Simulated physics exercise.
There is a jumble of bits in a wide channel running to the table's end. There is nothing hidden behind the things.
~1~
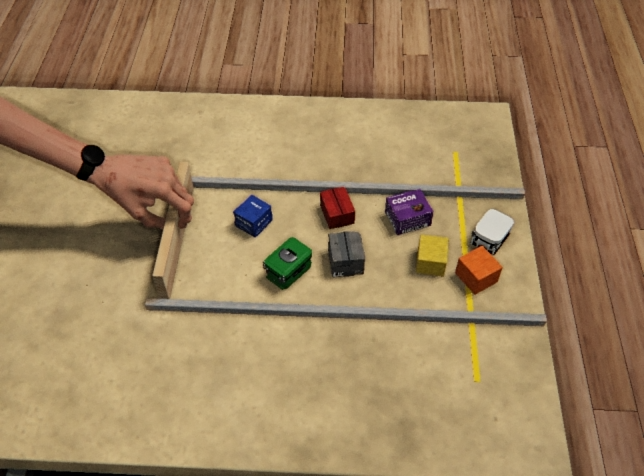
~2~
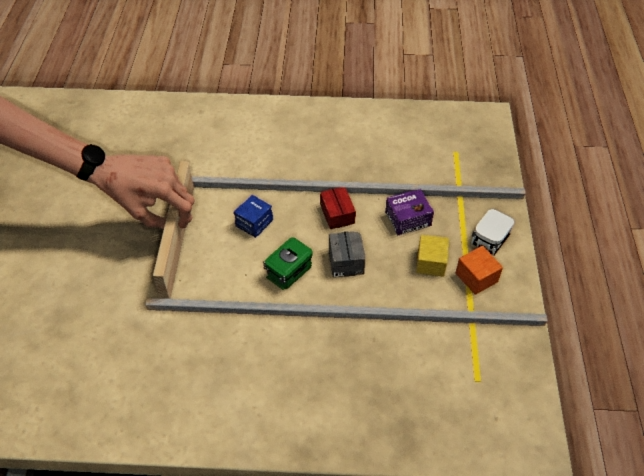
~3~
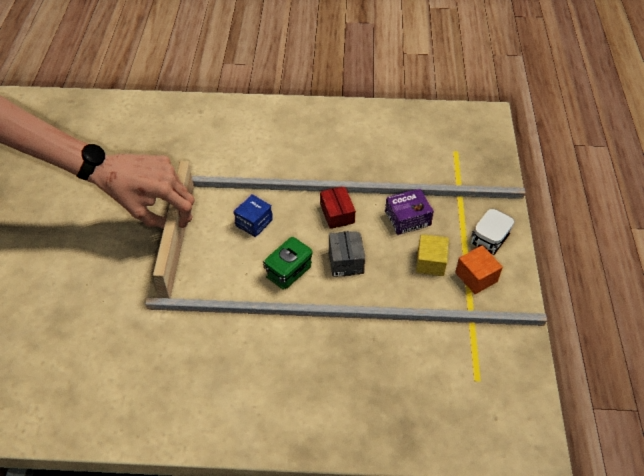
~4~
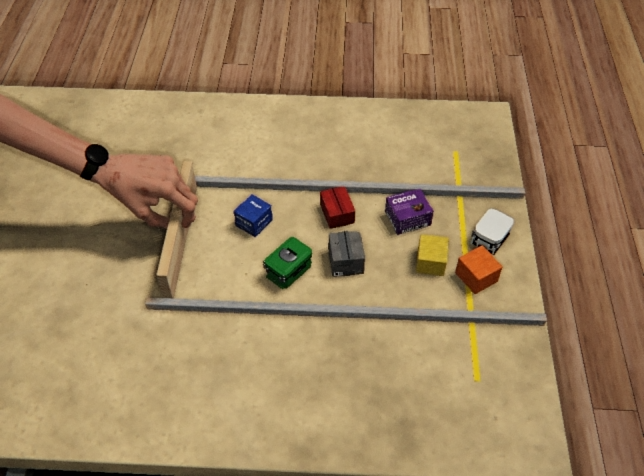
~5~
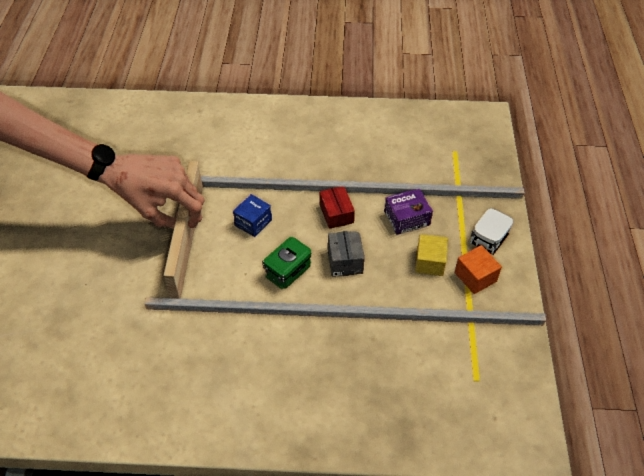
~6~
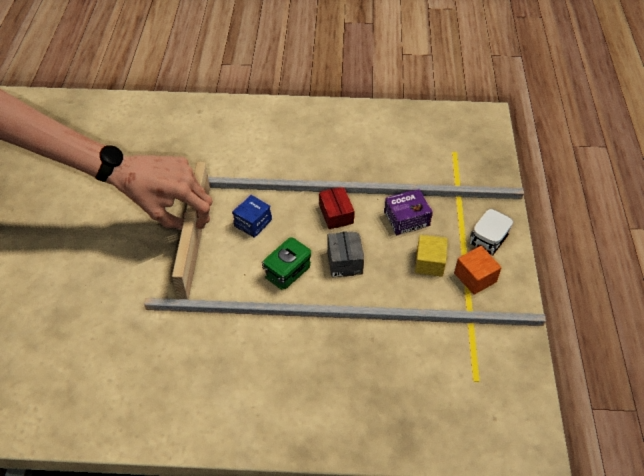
A hand slides a wooden board slightly right toward colourful blocks that stay still.
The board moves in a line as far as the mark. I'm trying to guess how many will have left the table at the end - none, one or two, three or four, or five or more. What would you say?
I would say three or four.
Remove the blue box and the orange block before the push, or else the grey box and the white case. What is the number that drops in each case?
First 2, second 1.
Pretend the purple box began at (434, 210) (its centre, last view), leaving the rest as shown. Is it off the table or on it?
Placed like that, the purple box cannot stay.
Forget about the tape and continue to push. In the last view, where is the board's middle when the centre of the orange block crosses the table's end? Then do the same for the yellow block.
The middle is at (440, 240) when it's the orange block, and at (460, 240) when it's the yellow block.
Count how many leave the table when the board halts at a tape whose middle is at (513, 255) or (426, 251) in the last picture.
6, then 0.
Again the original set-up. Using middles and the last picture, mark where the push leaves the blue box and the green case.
Blue box: About (476, 219); green case: About (482, 266).
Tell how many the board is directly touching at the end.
Total: 2.
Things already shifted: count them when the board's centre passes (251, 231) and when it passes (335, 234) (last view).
First 1 and then 5.
Soon after, none off yet; white case at rest near (491, 232); orange block at rest near (478, 270); yellow block at rest near (431, 255).
After that, none off yet; white case displaced about its own width near (522, 237); orange block displaced about its own width near (524, 276); yellow block displaced well along near (494, 255).
In the end, the number that fall off is three or four; gone, purple box, yellow block, orange block and white case.
